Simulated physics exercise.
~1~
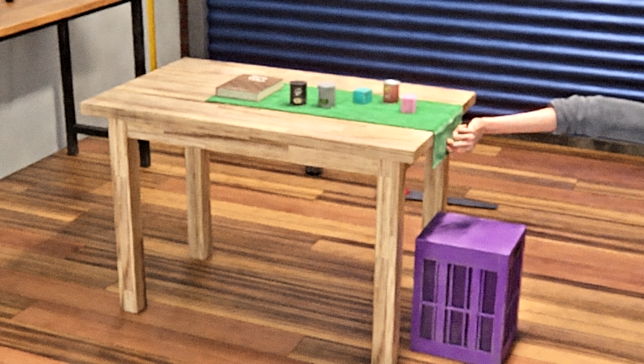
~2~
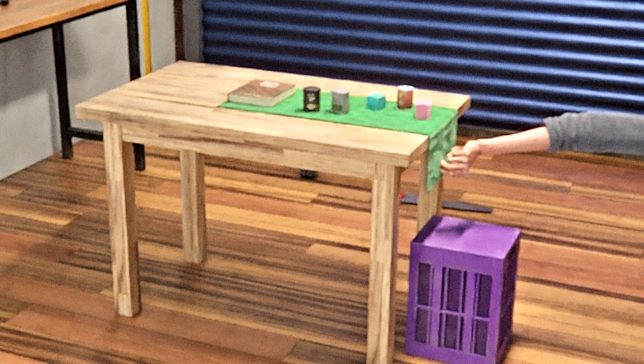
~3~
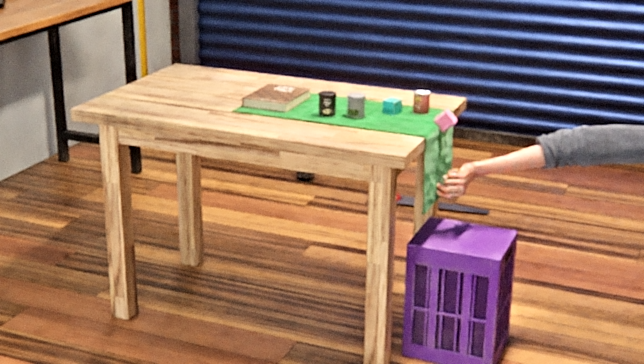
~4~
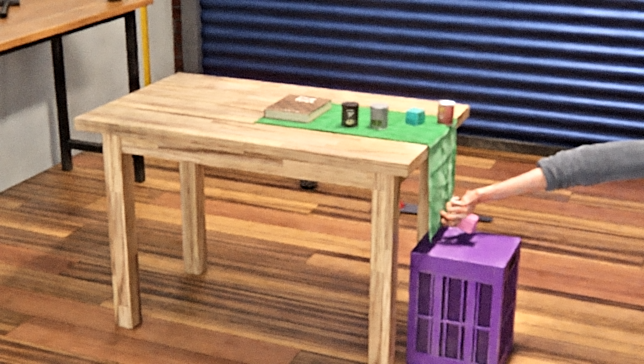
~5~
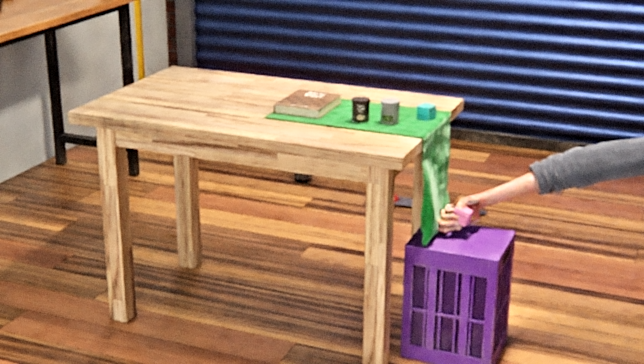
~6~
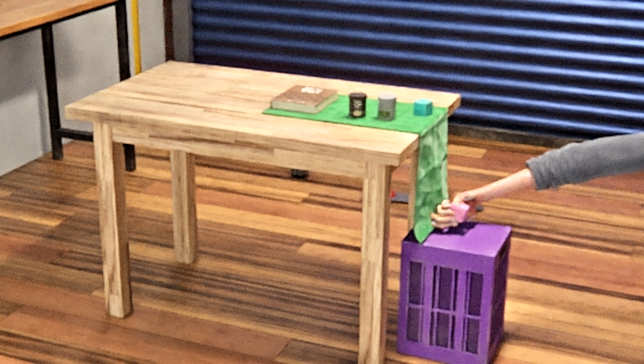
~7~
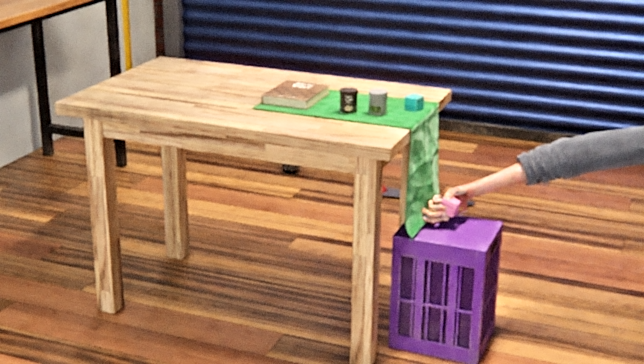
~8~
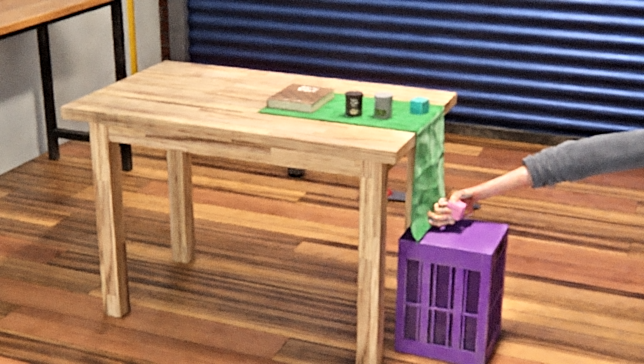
A green cloth slides slowly rightward over the end of a pale wooden table, drawn down by a hand reaching in from the right. The slightly swaying view looks down on a plank floor, with a blue ribbed shutter behind and a purple crate below the cloth. A brown book, a black can, a grey can, a turquoise cube, a reddish can and a pink cube ride along. The pink cube tips over the edge first, then the red can leaves the top. Finally the hand holds the hem at the crate, the pink cube beside it, while the other things remain on the table.
